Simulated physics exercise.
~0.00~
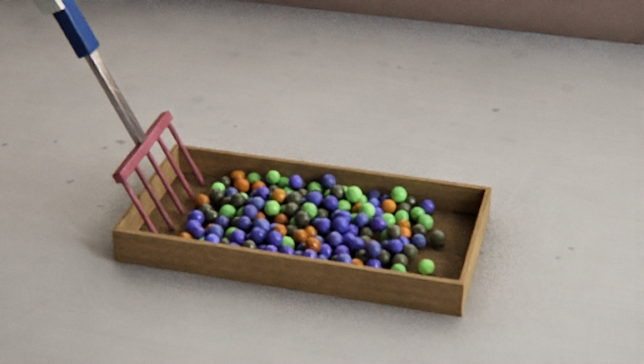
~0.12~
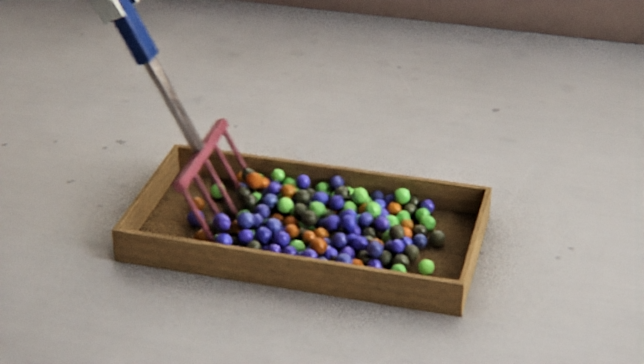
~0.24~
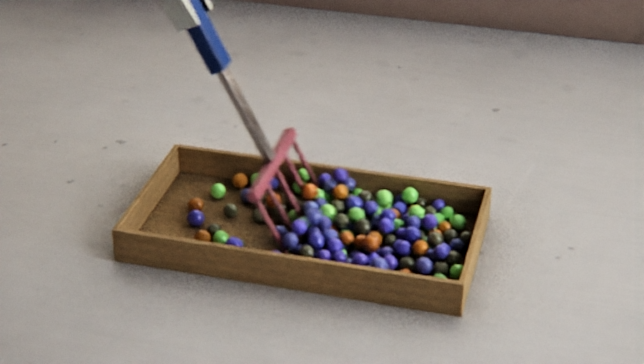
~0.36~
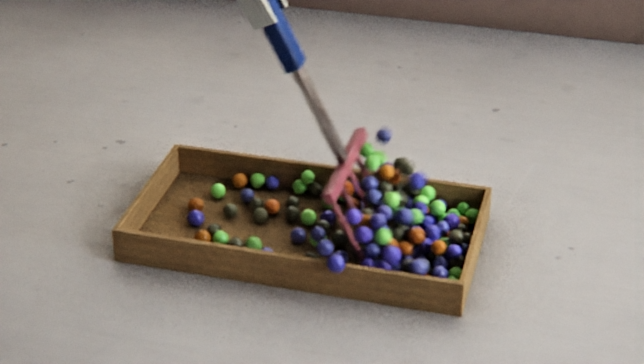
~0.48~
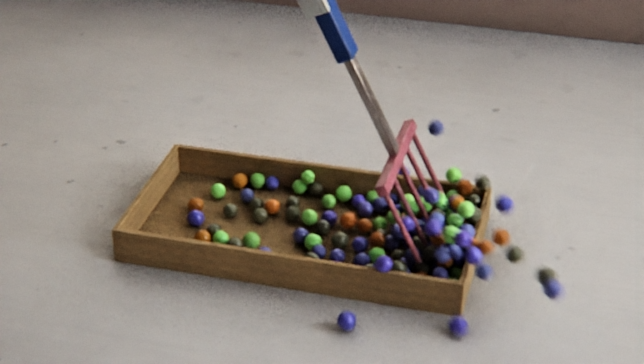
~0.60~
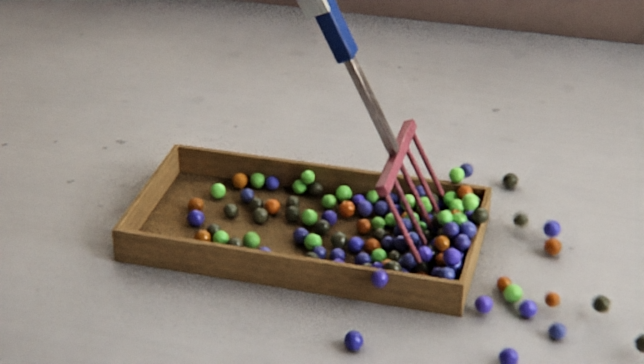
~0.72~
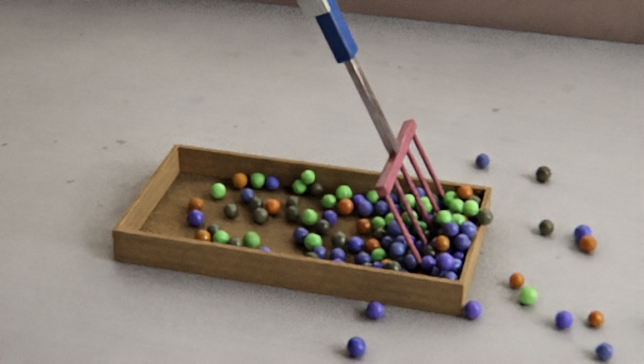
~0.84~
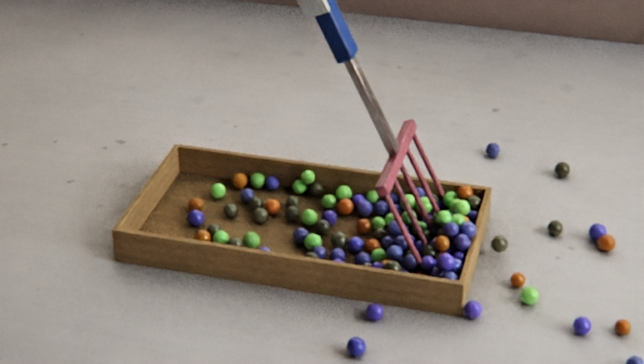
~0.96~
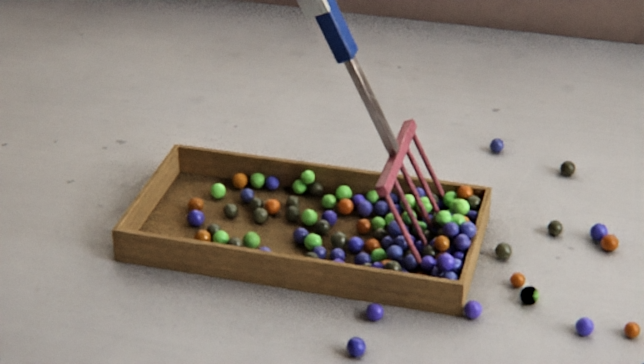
On a grey tabletop, a robot arm dragged a red rake rightward through a shallow wooden tray of colourful round sweets, piling them against the right end until some spilled over and scattered outside, while most stayed in the tray with the rake still among them.
